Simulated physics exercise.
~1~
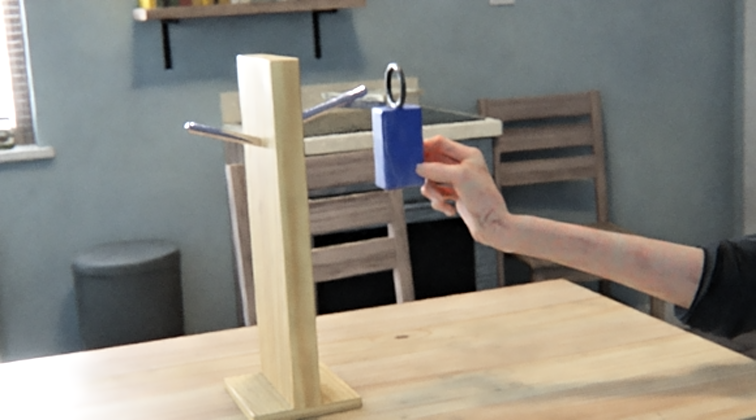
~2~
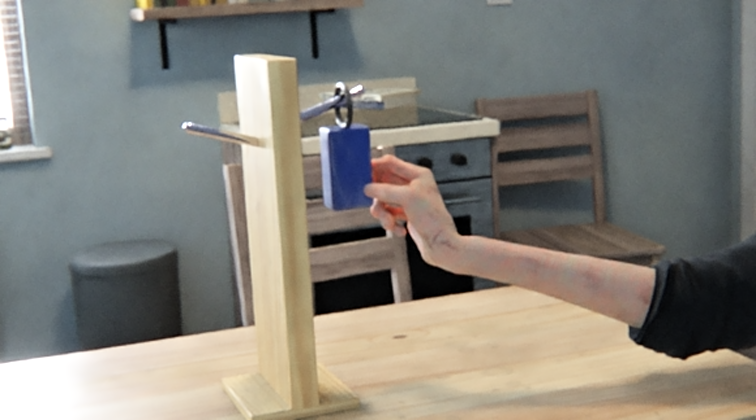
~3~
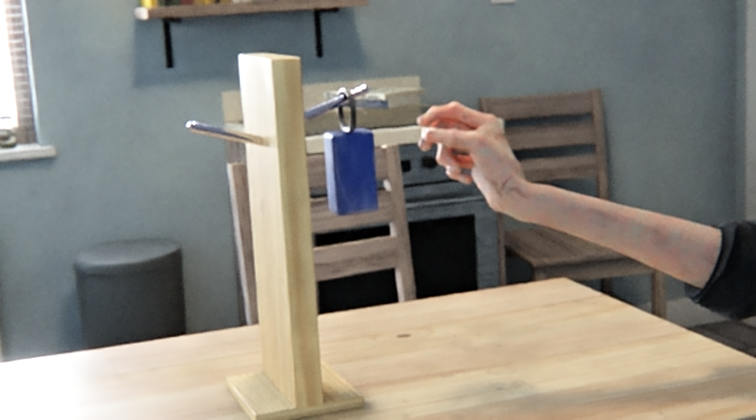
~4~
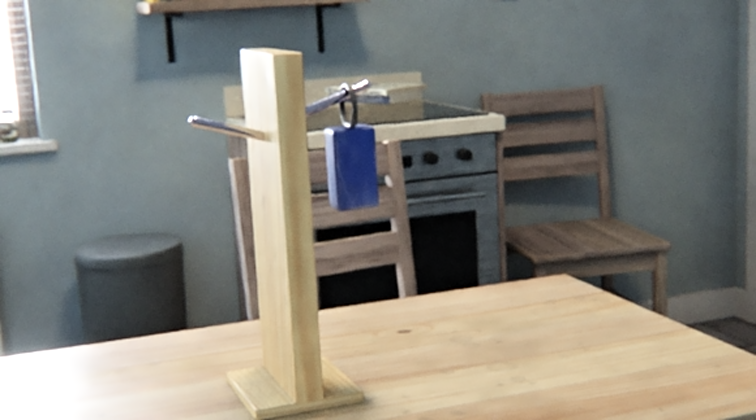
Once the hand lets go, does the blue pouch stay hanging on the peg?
Yes, the blue pouch stays hanging from the peg by its ring after the hand has gone.
